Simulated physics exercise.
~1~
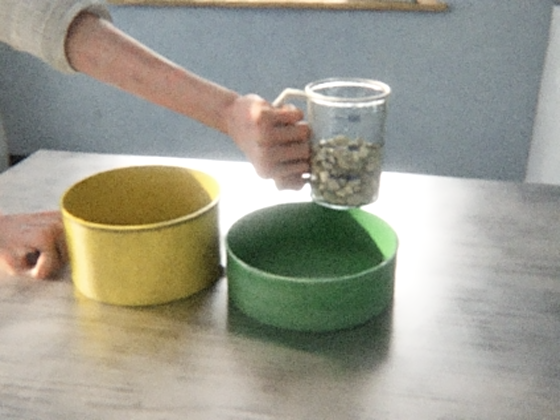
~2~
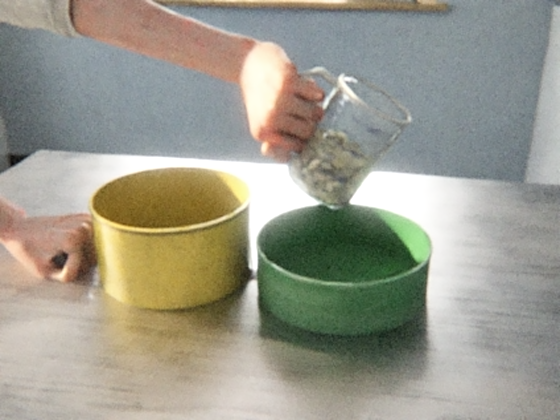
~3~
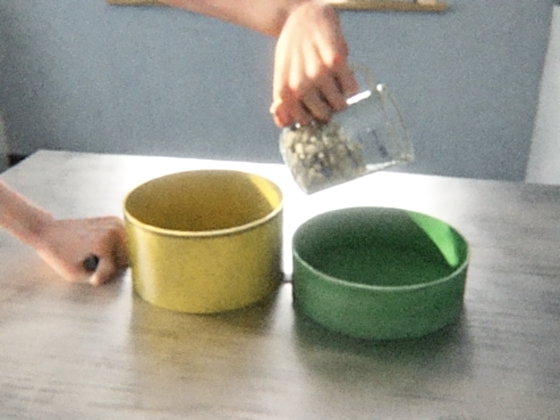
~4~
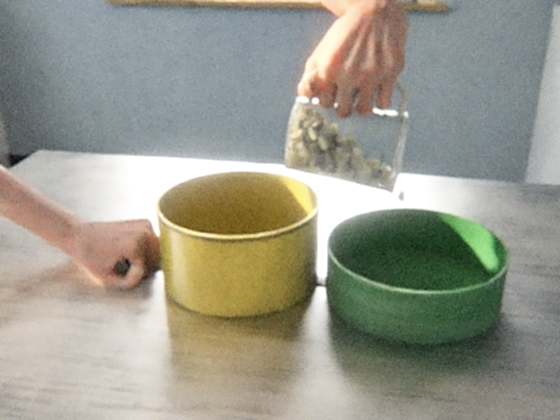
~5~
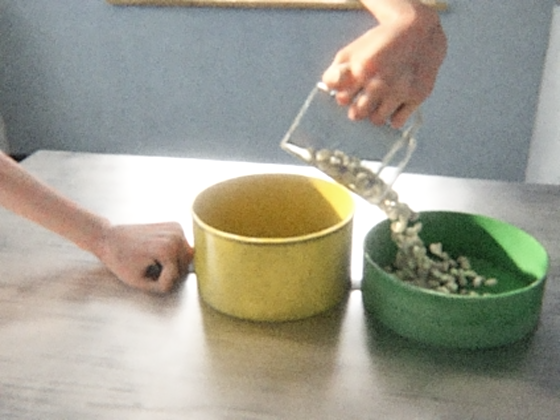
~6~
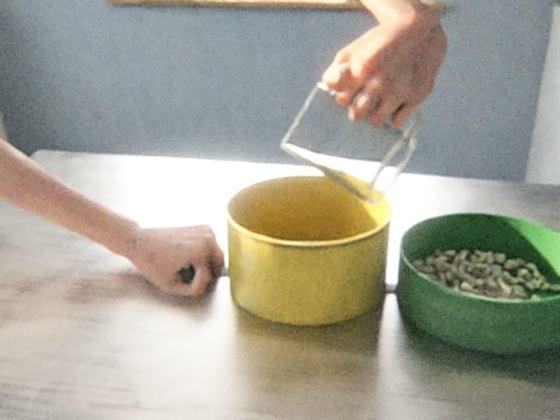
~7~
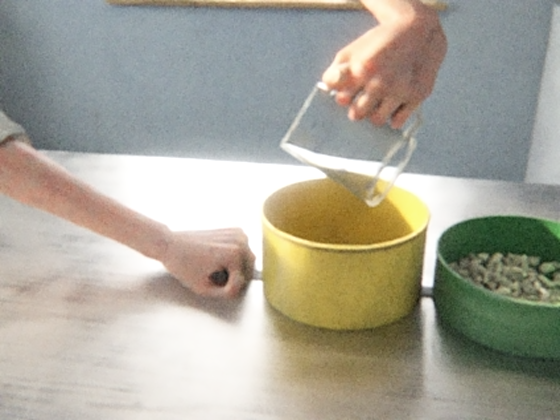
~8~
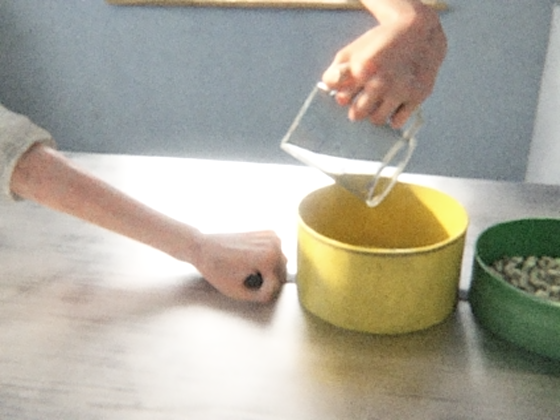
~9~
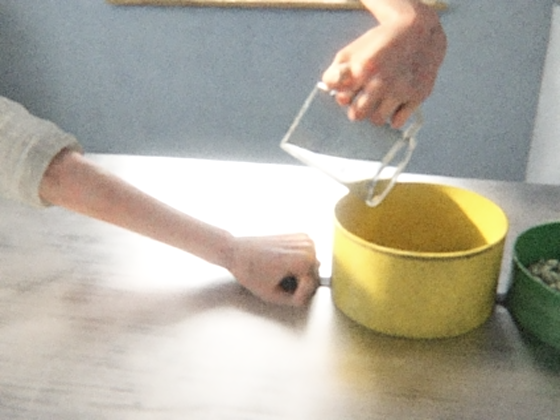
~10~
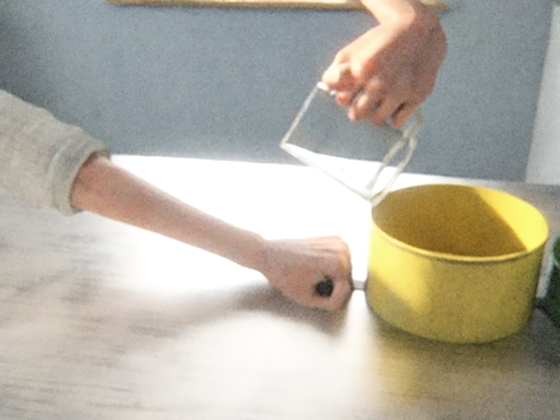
A hand tips a clear jug of white beans above a table while another hand slides a joined yellow pot and green pot to the right. The beans pour into the green pot, which moves mostly out of view as the emptied jug stays tilted near the yellow pot.
